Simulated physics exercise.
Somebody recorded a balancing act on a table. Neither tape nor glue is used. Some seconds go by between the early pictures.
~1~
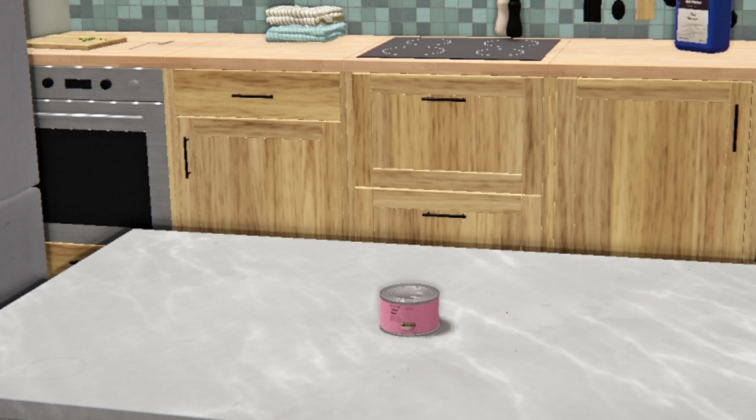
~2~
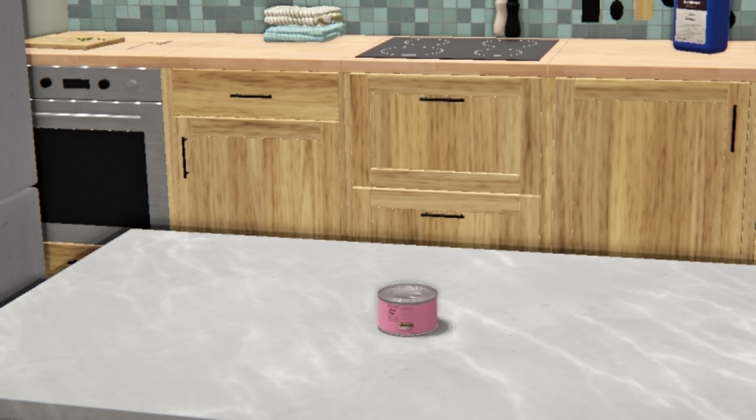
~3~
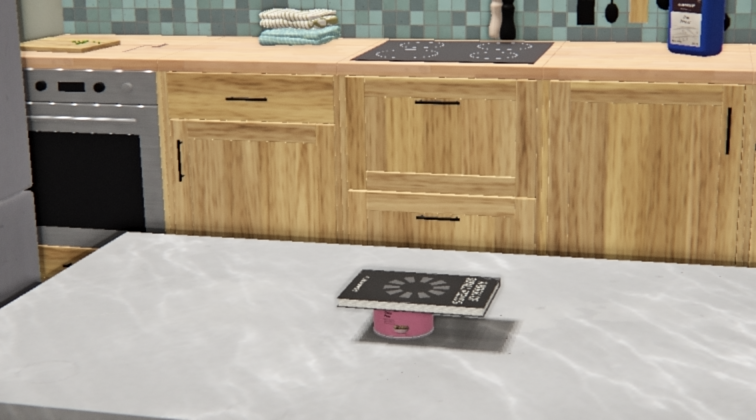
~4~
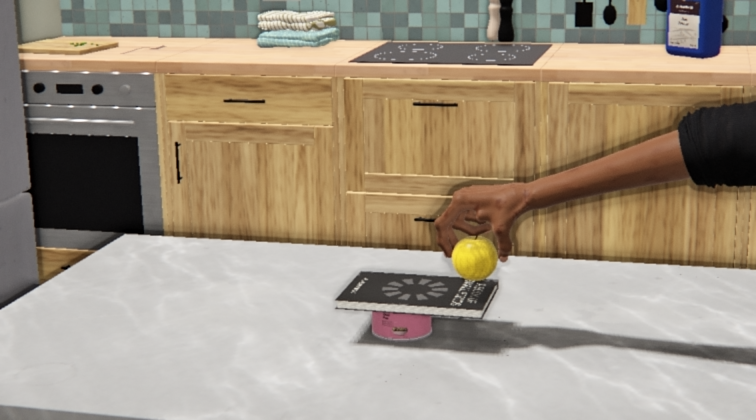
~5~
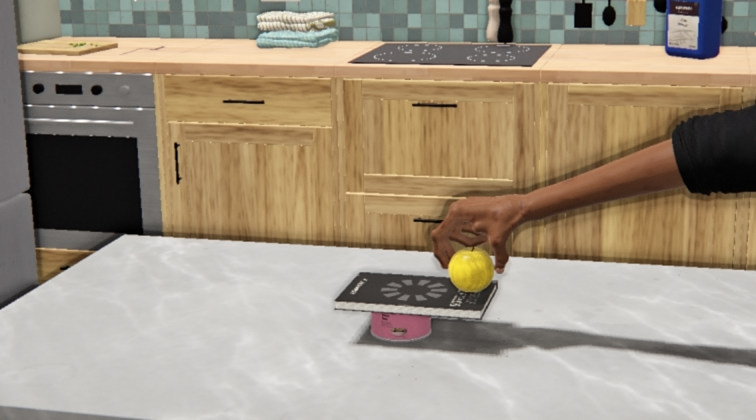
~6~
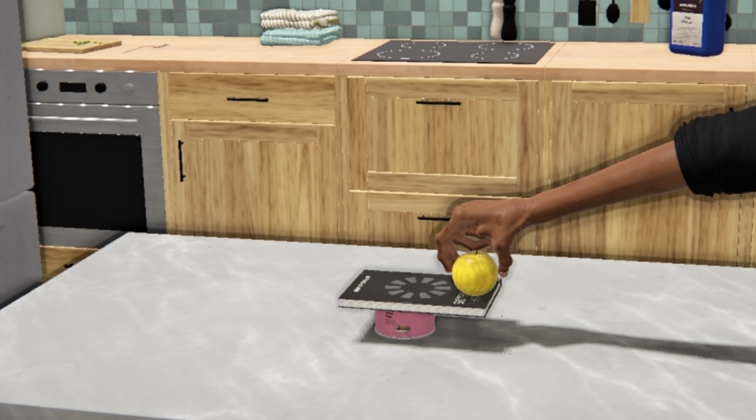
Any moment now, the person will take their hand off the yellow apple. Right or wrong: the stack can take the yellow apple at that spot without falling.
Wrong.
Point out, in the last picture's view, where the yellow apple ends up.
Near (546, 324).
Then, 0.30 s past the last view, yellow apple now fallen; black book rocked 27° from its first pose.
Then, 0.50 s past the last view, black book rocked 24° from its first pose; pink tub displaced a little.
Then, 0.60 s past the last view, black book rocked 22° from its first pose; pink tub displaced a little.
Then, 0.80 s past the last view, black book rocked 19° from its first pose; pink tub displaced a little.
Finally, fallen, yellow apple; moved from the start, black book; pink tub still in place. Final places as the last picture's camera would see them, yellow apple near (545, 324). The stack gives way.
